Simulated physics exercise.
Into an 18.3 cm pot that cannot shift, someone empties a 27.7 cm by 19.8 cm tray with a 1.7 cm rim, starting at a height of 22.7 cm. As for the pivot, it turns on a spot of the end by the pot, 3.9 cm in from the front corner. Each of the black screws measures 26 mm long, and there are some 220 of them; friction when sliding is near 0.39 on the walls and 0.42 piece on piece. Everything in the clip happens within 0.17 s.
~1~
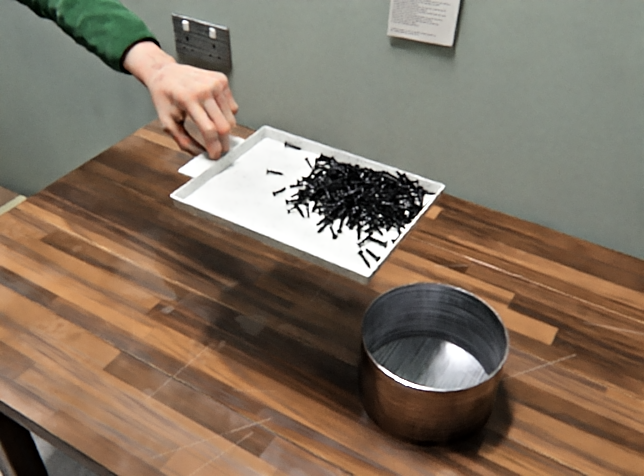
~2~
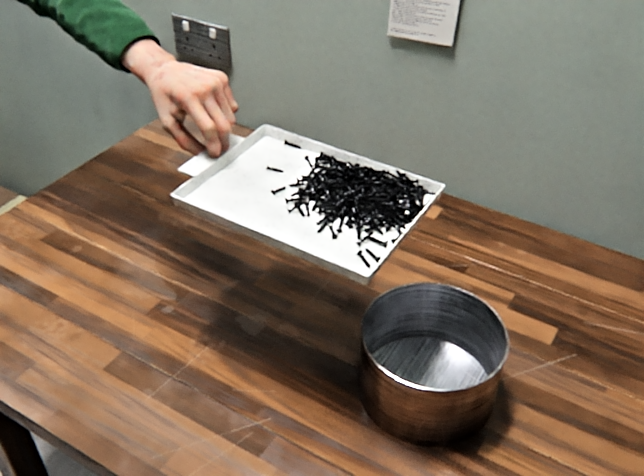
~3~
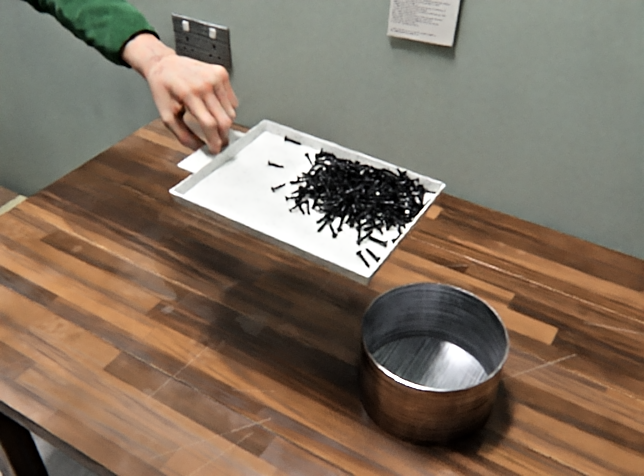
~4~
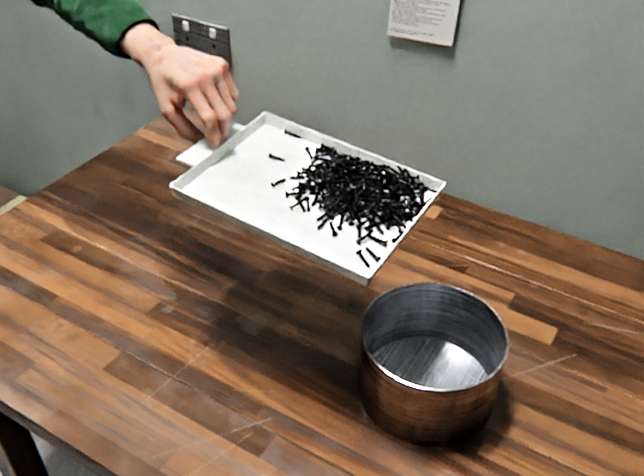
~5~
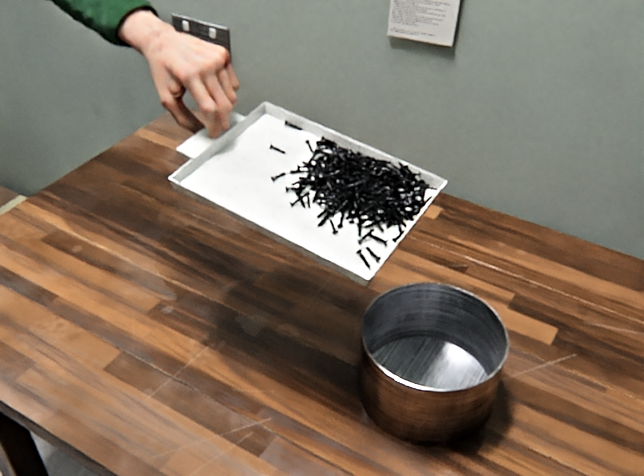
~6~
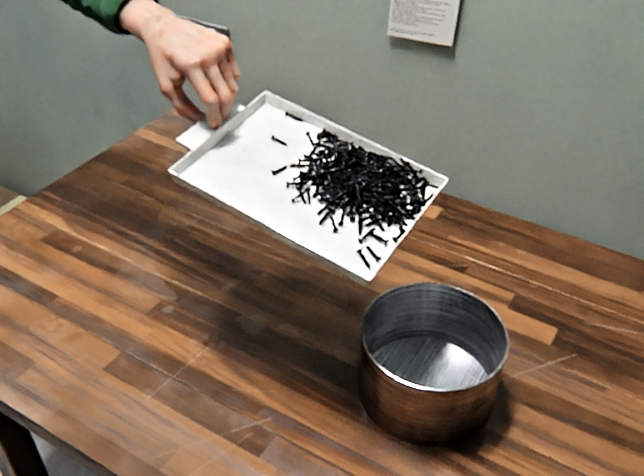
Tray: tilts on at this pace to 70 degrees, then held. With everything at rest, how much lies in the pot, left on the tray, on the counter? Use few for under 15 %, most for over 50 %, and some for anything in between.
Pot: Most, tray: Few, counter: Some.
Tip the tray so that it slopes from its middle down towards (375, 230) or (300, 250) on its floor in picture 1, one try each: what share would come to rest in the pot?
I'd put it at roughly 70 per cent for the first tilt and roughly 5 per cent for the second.
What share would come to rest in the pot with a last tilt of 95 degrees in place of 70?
In that case some 60 per cent.
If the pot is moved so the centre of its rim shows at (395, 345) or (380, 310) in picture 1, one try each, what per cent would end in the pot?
The shares would be near 85 and 25 per cent respectively.
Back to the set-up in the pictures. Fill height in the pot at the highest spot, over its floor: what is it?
It reaches roughly 2.5 cm.
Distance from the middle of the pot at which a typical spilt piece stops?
Roughly 18 centimetres.
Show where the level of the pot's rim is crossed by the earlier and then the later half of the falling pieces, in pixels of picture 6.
It passes about (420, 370) first and (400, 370) afterwards.
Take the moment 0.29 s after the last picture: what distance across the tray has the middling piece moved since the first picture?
Roughly 2 cm.
Then, 0.29 s after the last picture, tilt 40 degrees; the tray holds 100 %, the pot 0 %.
Then, 0.49 s after the last picture, tilt 59 degrees; the tray holds 95 %, the pot 0 %.
Then, 0.81 s after the last picture, tilt 70 degrees; the tray holds 20 %, the pot 35 %.
In the end, pot 55 %, tray 10 %, counter 35 %.
